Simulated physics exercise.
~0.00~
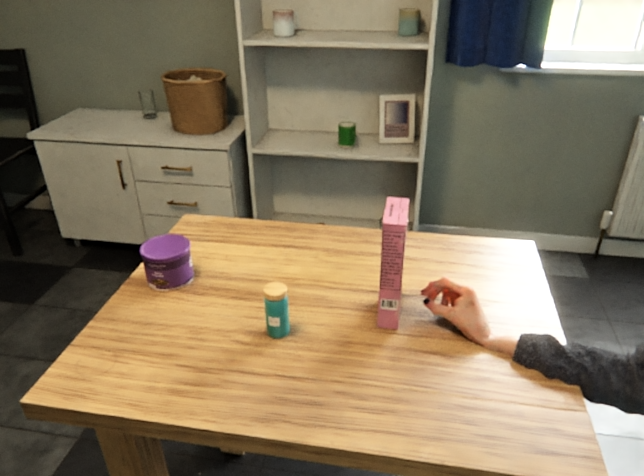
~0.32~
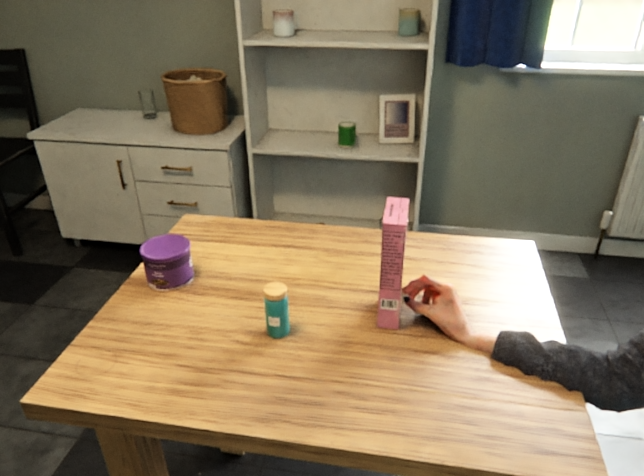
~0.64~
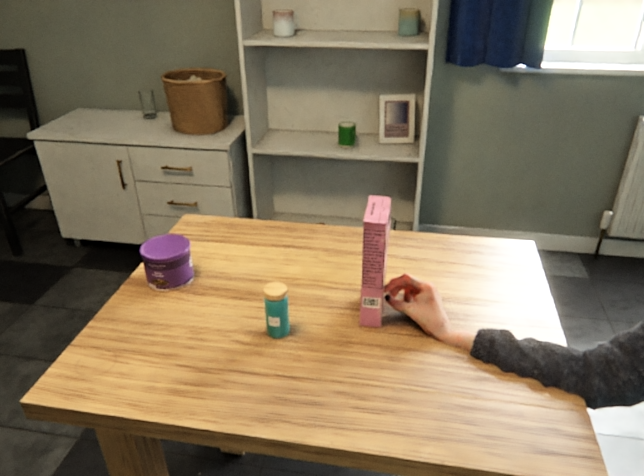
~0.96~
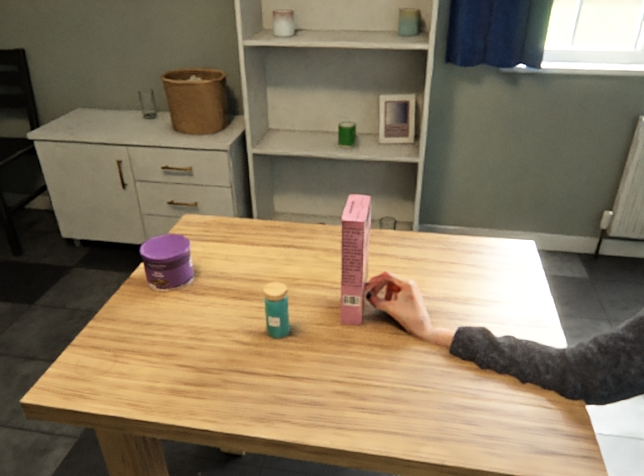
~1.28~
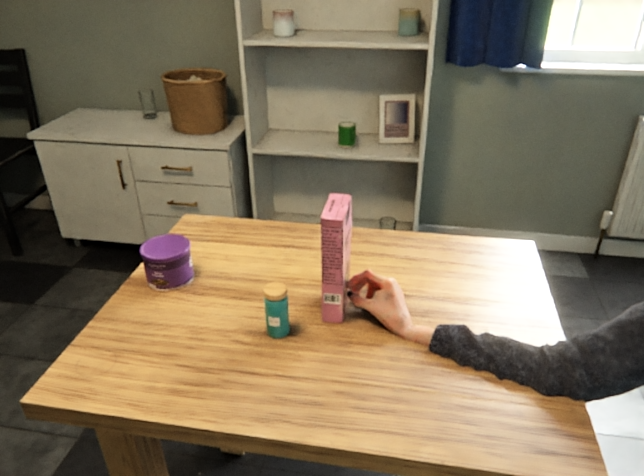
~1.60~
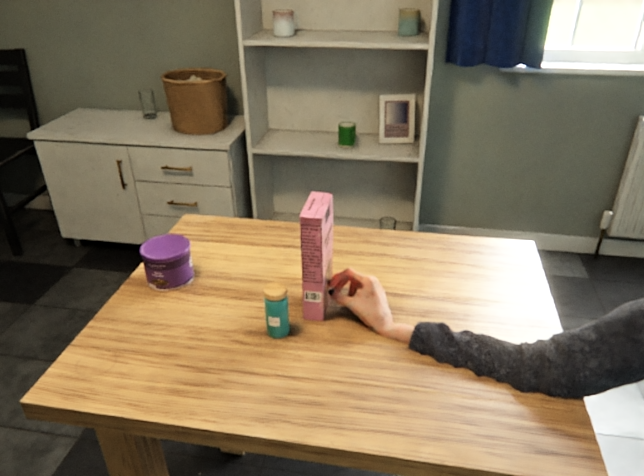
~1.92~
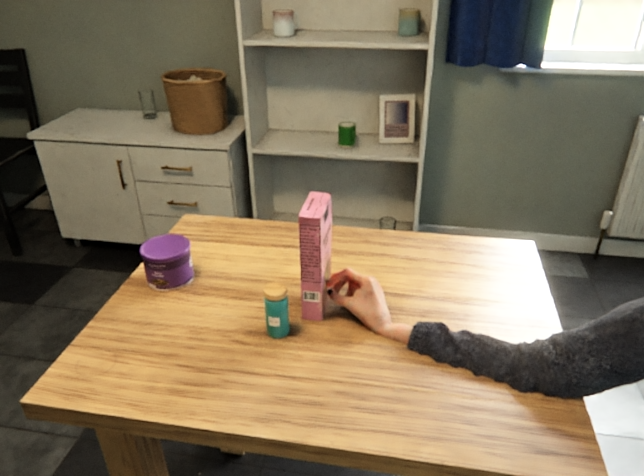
A hand reached in from the right and pushed a tall pink packet leftward across a wooden table, until it stopped still upright beside a small turquoise shaker, which stayed in place, as did the purple tub farther left.
